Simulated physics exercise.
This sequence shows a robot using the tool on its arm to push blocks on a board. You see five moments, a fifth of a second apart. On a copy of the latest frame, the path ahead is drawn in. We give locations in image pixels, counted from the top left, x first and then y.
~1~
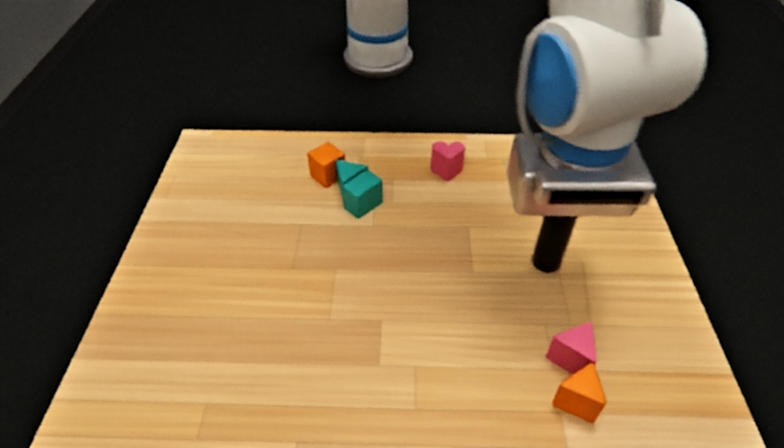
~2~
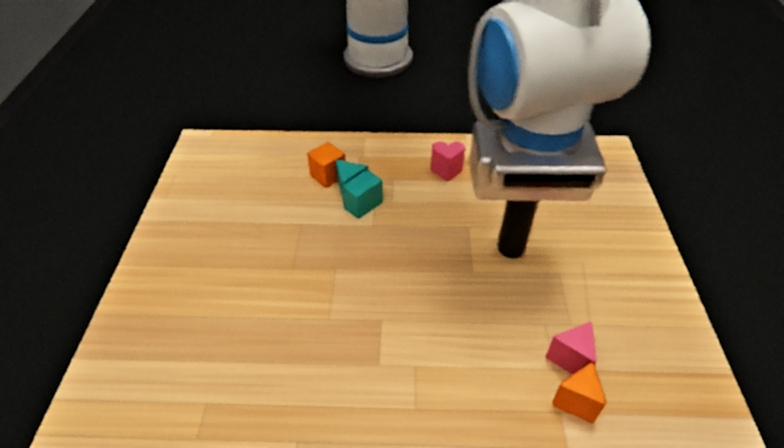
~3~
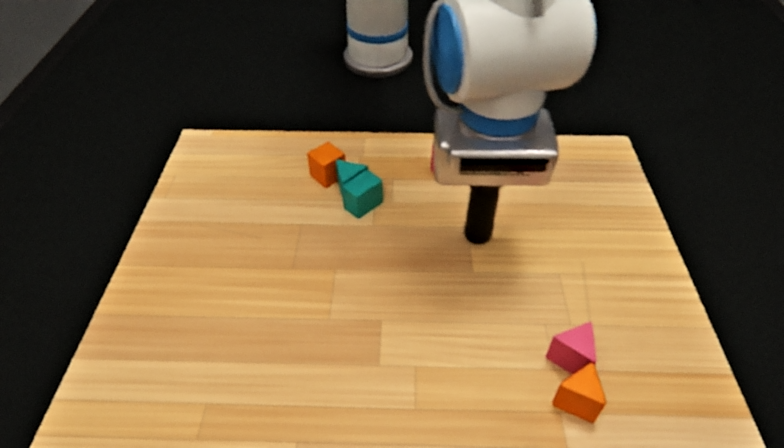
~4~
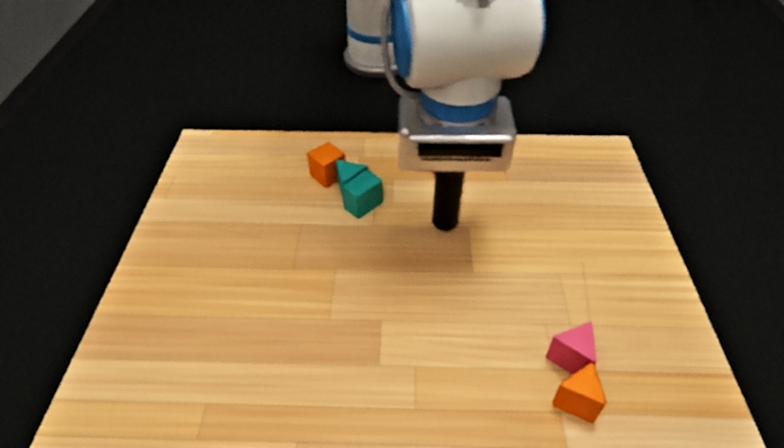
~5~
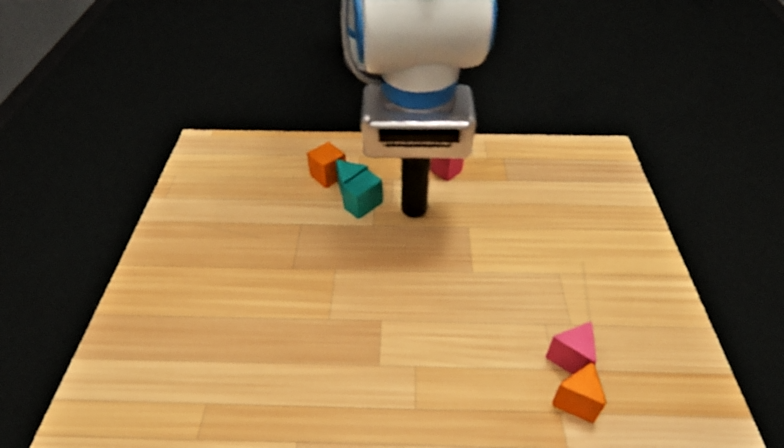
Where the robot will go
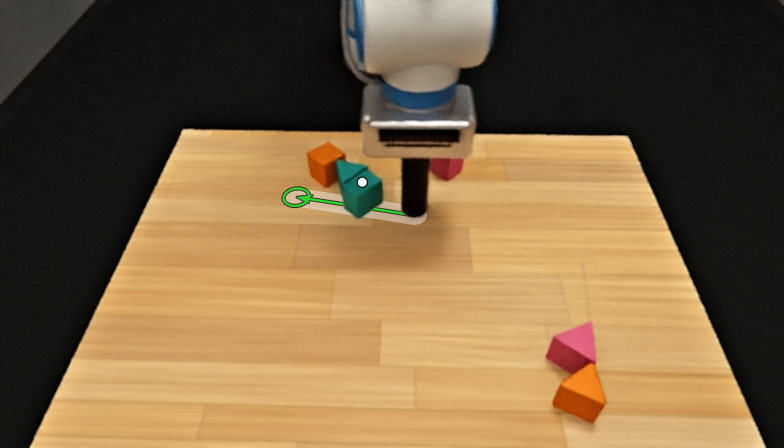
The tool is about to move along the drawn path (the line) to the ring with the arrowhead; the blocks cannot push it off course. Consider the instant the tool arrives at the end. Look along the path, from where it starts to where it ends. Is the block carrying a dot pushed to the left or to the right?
Its sideways move is to the right.
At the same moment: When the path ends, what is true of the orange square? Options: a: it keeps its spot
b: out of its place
b
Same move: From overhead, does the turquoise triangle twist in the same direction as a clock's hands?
Yes, that is how it ends up.
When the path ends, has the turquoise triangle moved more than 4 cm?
I expect so.
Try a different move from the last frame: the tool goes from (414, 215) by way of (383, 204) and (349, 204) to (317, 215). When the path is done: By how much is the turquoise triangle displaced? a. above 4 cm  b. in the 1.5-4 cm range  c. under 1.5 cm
My pick is a.
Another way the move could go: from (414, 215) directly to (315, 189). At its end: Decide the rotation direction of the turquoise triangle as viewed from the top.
It turns counter-clockwise.
The line goes straight from (414, 215) to (296, 197); the dot is on the turquoise oblong.
On the path given first. One third of the way, tool at (372, 202); orange square at (318, 148); turquoise triangle at (337, 165); turquoise oblong at (347, 179).
Two thirds of the way, tool at (332, 196); orange square at (301, 137), turned 50° clockwise; turquoise triangle at (304, 156), turned 15° clockwise; turquoise oblong at (308, 171).
At the end, tool at (295, 190); orange square at (300, 135), turned 65° clockwise; turquoise triangle at (278, 147), turned 25° clockwise; turquoise oblong at (276, 162), turned 20° clockwise; pink heart-shaped block unmoved.
